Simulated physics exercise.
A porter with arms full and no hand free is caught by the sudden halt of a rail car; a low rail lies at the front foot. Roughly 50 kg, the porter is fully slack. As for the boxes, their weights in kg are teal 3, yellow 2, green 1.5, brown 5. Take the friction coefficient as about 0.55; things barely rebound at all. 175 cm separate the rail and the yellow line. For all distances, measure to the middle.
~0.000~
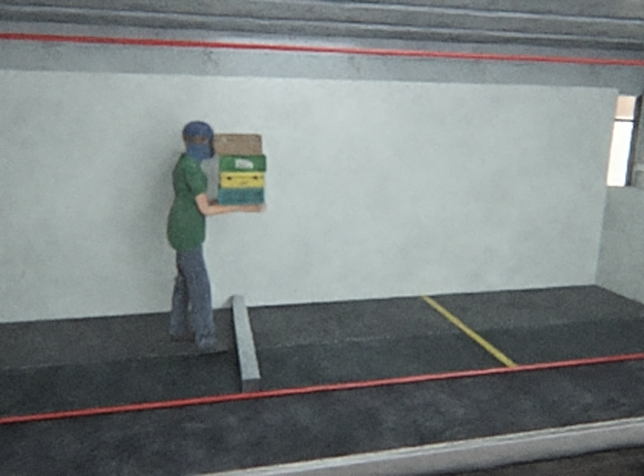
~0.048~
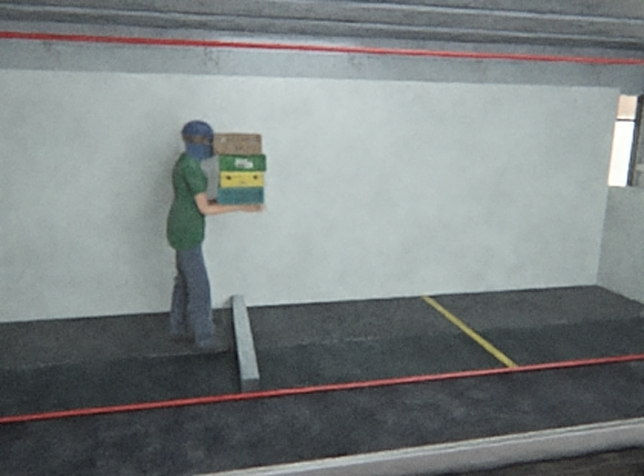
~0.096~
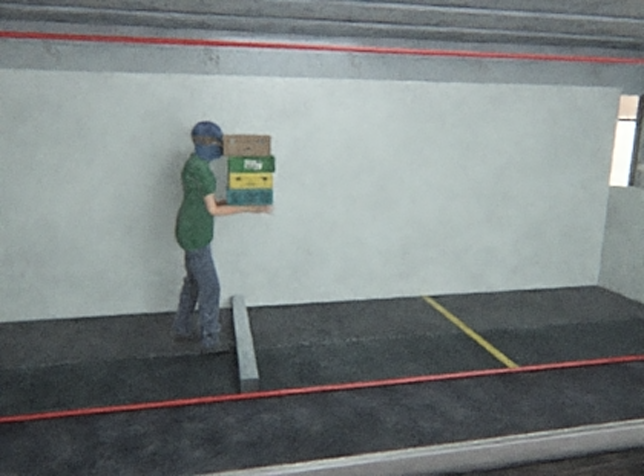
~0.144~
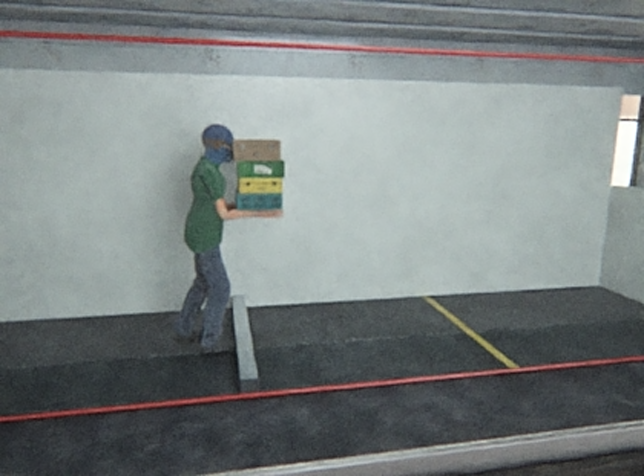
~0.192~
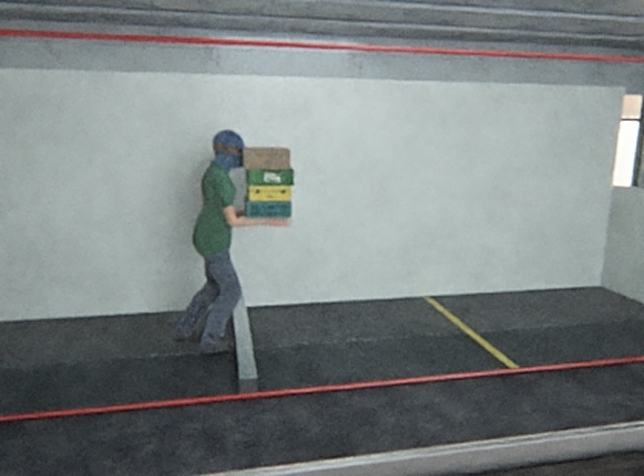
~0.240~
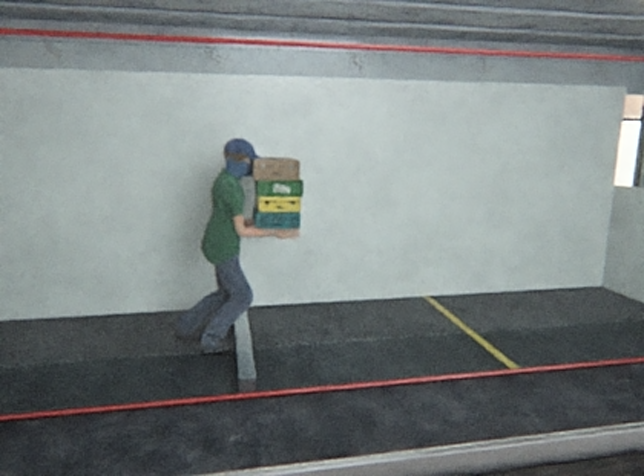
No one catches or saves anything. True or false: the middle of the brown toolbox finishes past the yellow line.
False.
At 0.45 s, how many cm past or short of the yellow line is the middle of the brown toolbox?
Measured short of the mark: Approx. 115 cm.
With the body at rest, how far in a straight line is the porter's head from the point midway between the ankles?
The gap works out to some 80 cm.
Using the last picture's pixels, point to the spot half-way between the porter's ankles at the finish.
About pixel (243, 305).
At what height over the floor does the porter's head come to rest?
I'd guess some 30 cm off the floor.
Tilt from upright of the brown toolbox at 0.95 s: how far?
Tilt: Around 40°.
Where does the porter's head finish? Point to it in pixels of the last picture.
Around (351, 304).
After 0.45 s the brown toolbox is 117 cm short of the yellow line, tilted 10°, near (317, 249) in the last picture's view; the green parcel 115 cm short of the yellow line, tilted 10°.
After 0.65 s the brown toolbox is 93 cm short of the yellow line, tilted 20°, near (349, 288) in the last picture's view; the green parcel 98 cm short of the yellow line, tilted 20°.
After 0.95 s the brown toolbox is 62 cm short of the yellow line, tilted 40°, near (387, 308) in the last picture's view; the green parcel 76 cm short of the yellow line, tilted 40°.
After 2.9 s, teal crate stops short of the yellow line; yellow toolbox stops short of the yellow line; green parcel stops short of the yellow line; brown toolbox stops short of the yellow line.
